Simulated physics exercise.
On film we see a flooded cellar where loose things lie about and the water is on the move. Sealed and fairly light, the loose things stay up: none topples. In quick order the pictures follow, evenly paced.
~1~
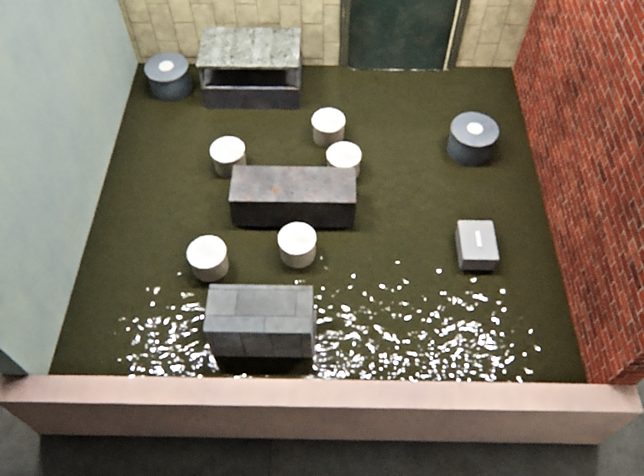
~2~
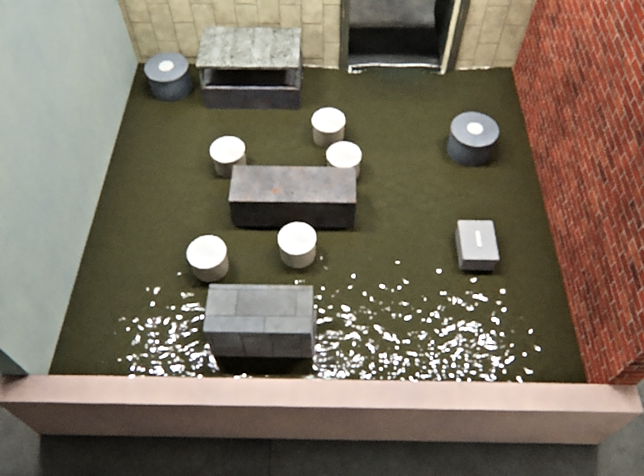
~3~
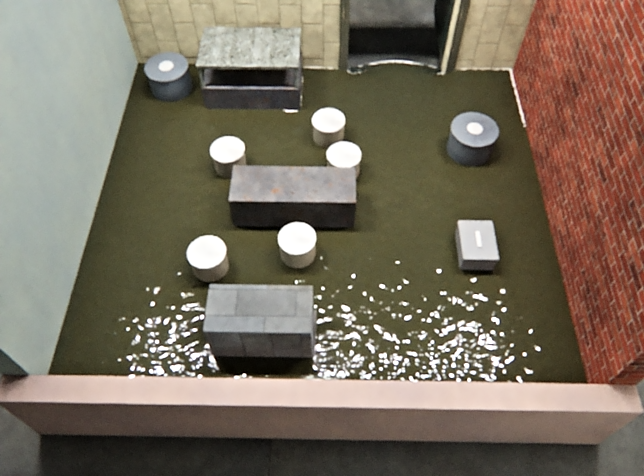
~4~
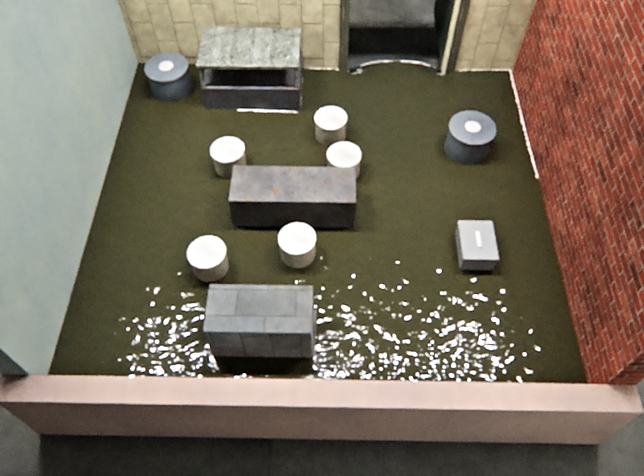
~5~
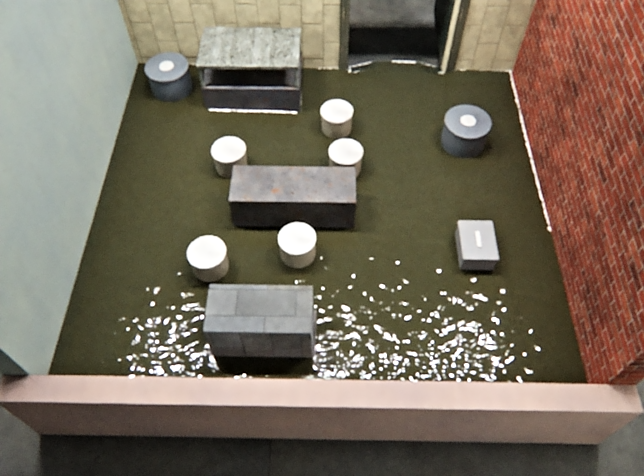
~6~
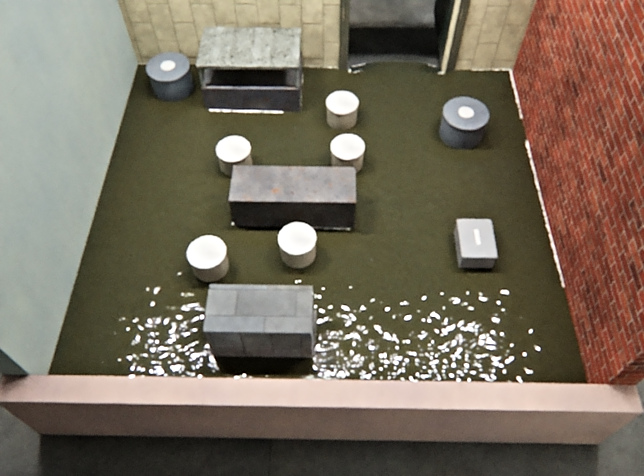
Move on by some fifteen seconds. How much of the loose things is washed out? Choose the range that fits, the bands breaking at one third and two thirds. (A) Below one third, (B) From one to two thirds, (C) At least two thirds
B.
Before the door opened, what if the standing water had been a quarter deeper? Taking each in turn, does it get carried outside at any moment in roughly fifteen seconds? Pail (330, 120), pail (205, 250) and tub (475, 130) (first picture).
Outcomes, first to last: Departed, kept back, departed.
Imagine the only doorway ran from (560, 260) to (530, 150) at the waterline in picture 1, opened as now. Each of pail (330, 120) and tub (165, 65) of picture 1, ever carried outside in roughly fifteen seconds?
As it turns out, the first one is gone through and the second one is not lost too.
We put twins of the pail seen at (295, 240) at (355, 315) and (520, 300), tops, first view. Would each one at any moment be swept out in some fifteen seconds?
Observed in sequence: Stays put and stays put.
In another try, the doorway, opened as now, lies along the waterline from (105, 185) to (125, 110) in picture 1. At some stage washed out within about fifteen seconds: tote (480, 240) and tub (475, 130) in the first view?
Held back, held back.
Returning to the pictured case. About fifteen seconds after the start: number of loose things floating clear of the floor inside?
That comes out at 3.
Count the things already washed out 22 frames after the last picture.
Tally: 3.
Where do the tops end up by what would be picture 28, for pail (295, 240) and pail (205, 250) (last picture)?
They'd be somewhere near (392, 214) and (221, 228).
A moment on, 0 of 8 are out; 8 afloat.
Next, 3 of 8 are out; 5 afloat.
Later, 3 of 8 are out; 5 afloat.
In the end, 5 of 8 are out; 3 afloat.
